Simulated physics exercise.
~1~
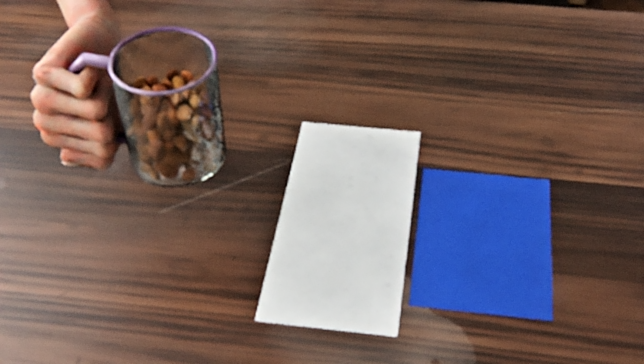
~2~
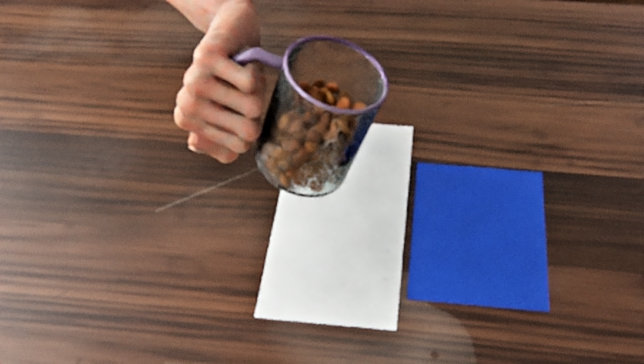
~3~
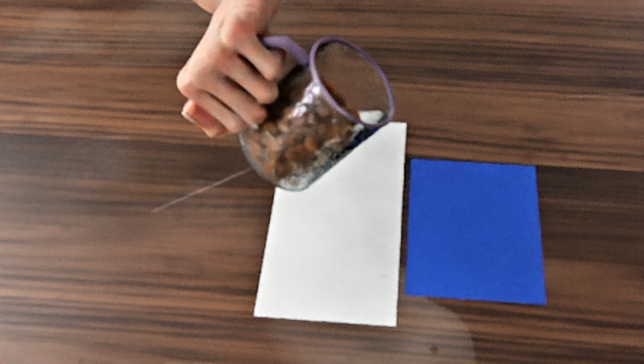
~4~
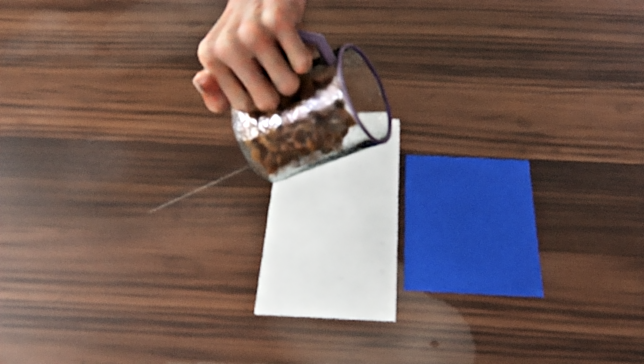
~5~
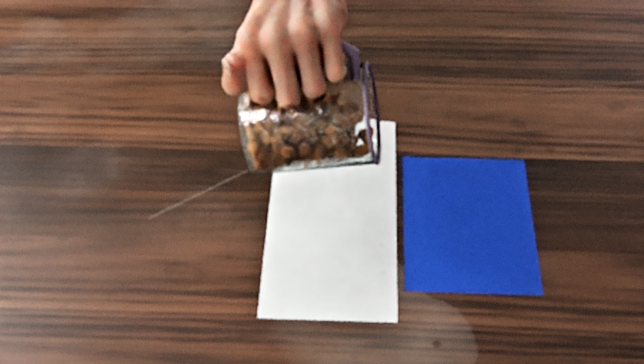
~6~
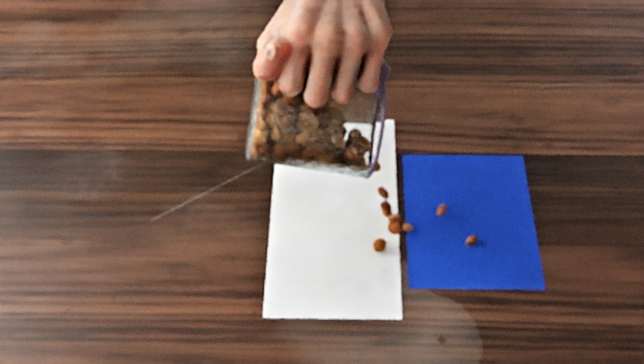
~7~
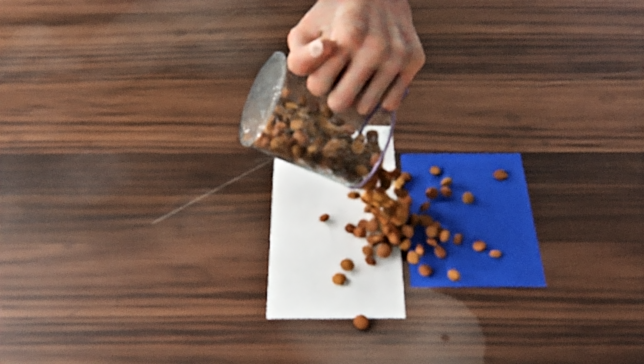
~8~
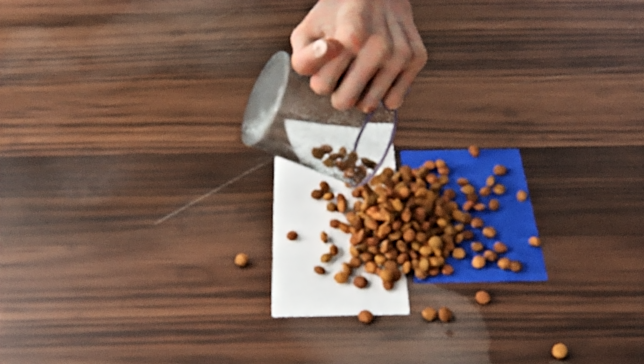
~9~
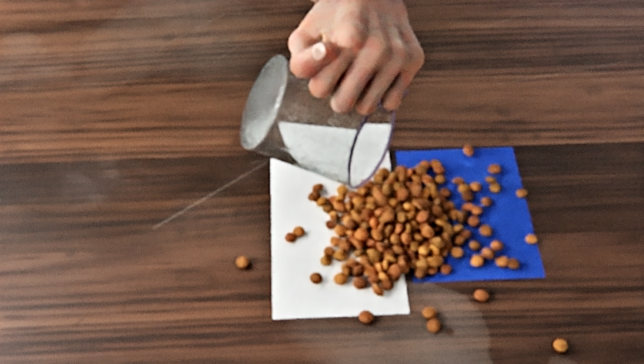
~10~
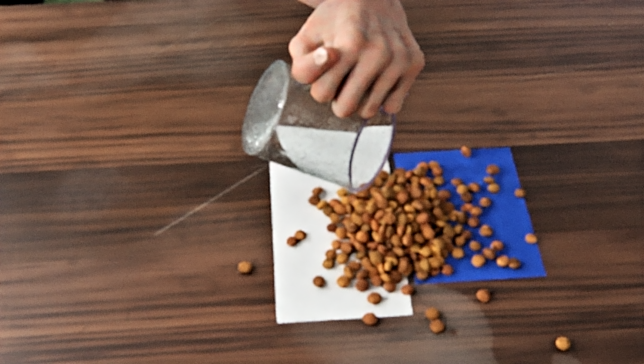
Over white and blue mats, a hand tips a cup, spilling brown kibble across both.
